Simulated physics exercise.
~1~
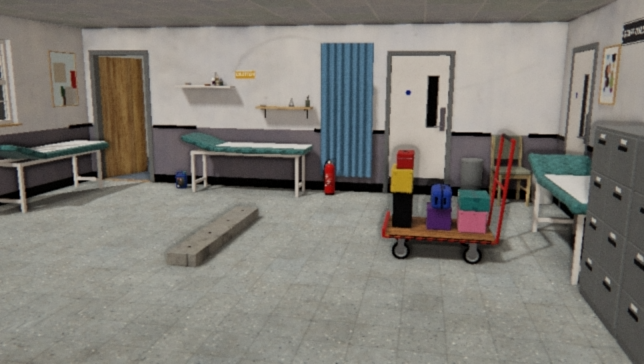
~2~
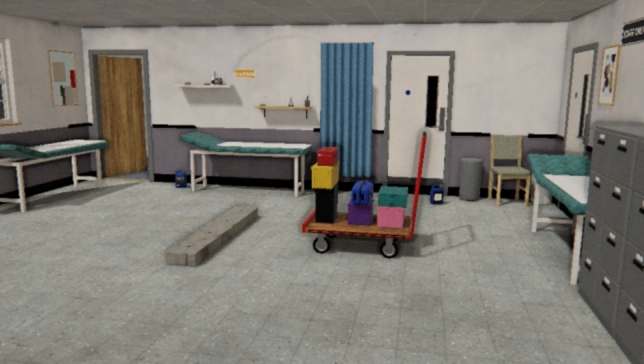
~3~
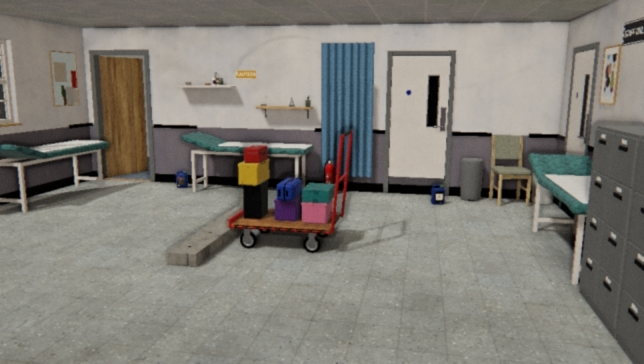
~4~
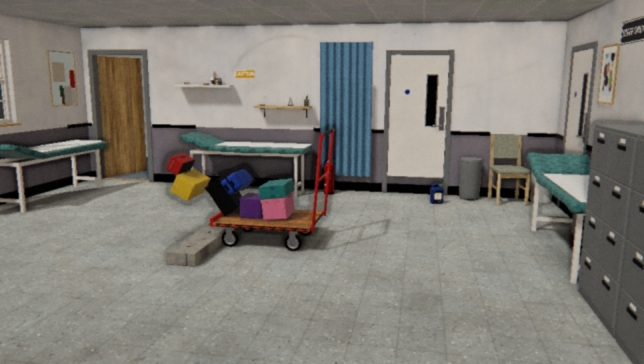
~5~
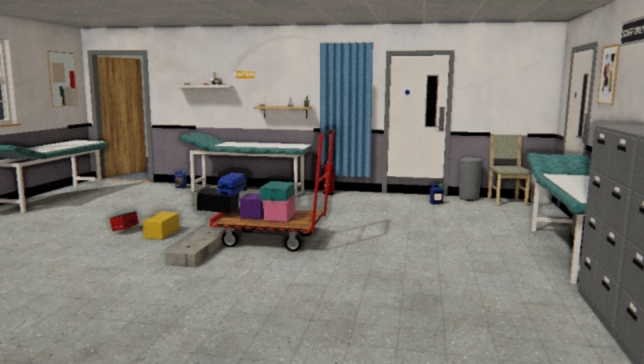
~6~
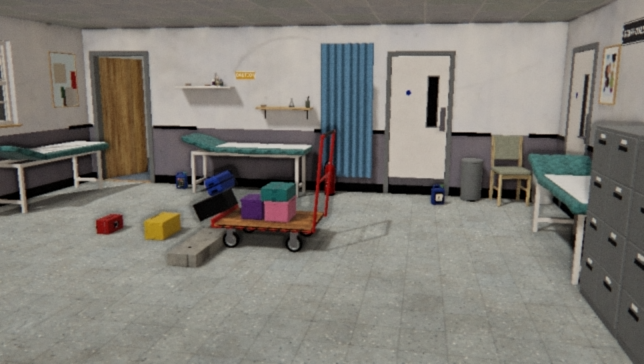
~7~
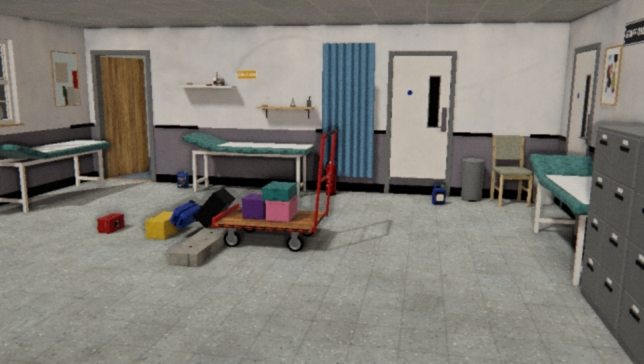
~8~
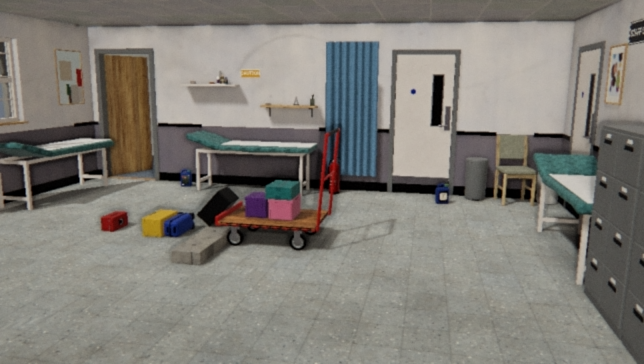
In a clinic room, a loaded trolley rolls left, stops at a beam, and spills four containers.
